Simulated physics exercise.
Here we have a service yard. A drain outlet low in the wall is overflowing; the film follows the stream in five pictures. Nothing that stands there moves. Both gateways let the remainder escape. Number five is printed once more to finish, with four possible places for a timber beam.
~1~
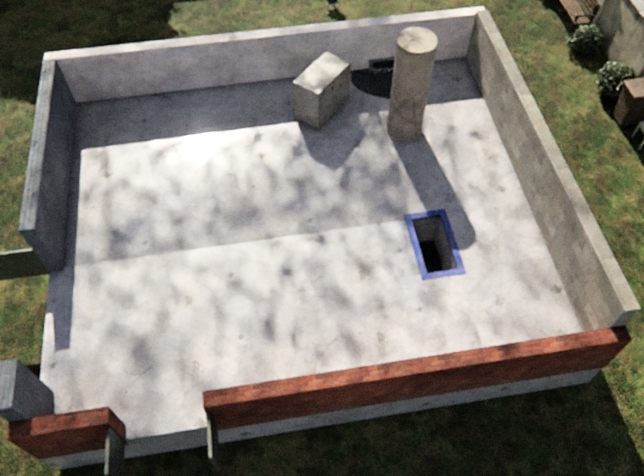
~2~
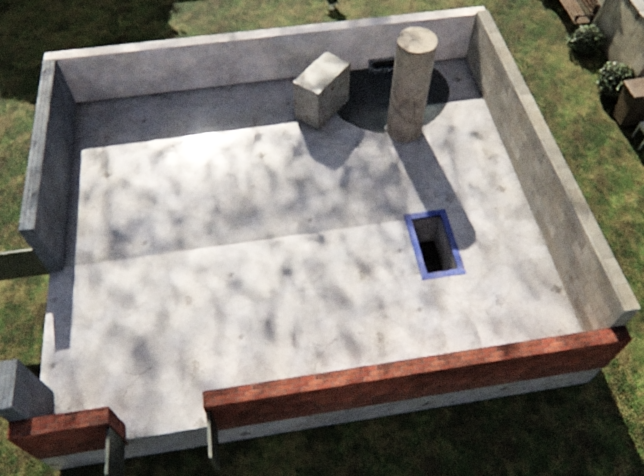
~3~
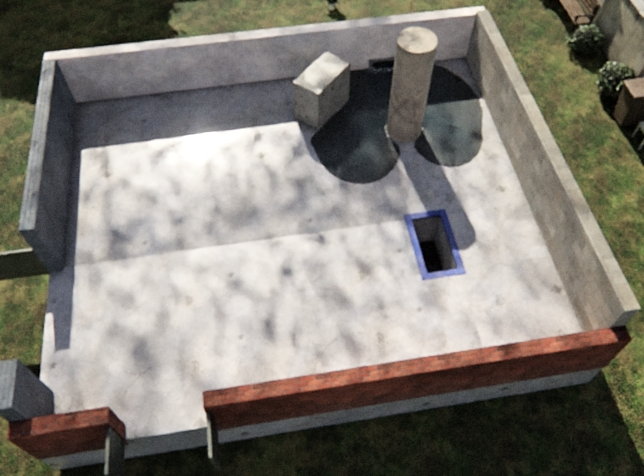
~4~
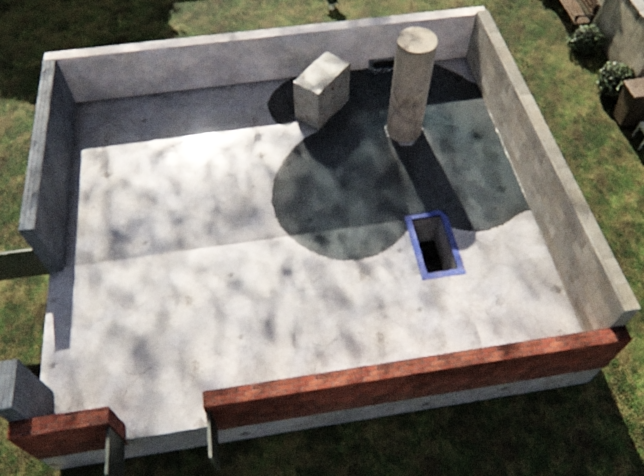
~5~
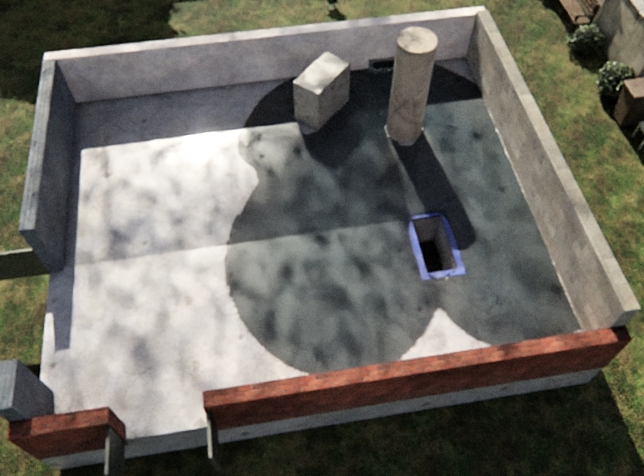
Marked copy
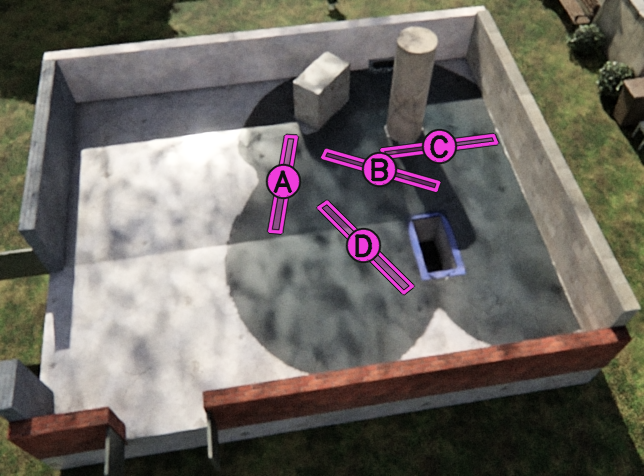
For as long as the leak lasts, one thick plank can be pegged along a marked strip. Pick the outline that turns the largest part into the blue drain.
I would pick spot D.
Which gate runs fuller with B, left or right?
The right one.
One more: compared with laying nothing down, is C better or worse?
It is worse.
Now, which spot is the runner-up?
Spot A.
On the marked copy, A from (275, 231) to (291, 136); B from (324, 153) to (437, 186); C from (383, 153) to (495, 139); D from (322, 204) to (408, 289).
If A is chosen, about 19 % of the stream runs into the blue drain, about 76 % out by the gates.
If B is chosen, about 10 % of the stream runs into the blue drain, about 87 % out by the gates.
If C is chosen, about 5 % of the stream runs into the blue drain, about 84 % out by the gates.
If D is chosen, about 32 % of the stream runs into the blue drain, about 64 % out by the gates.
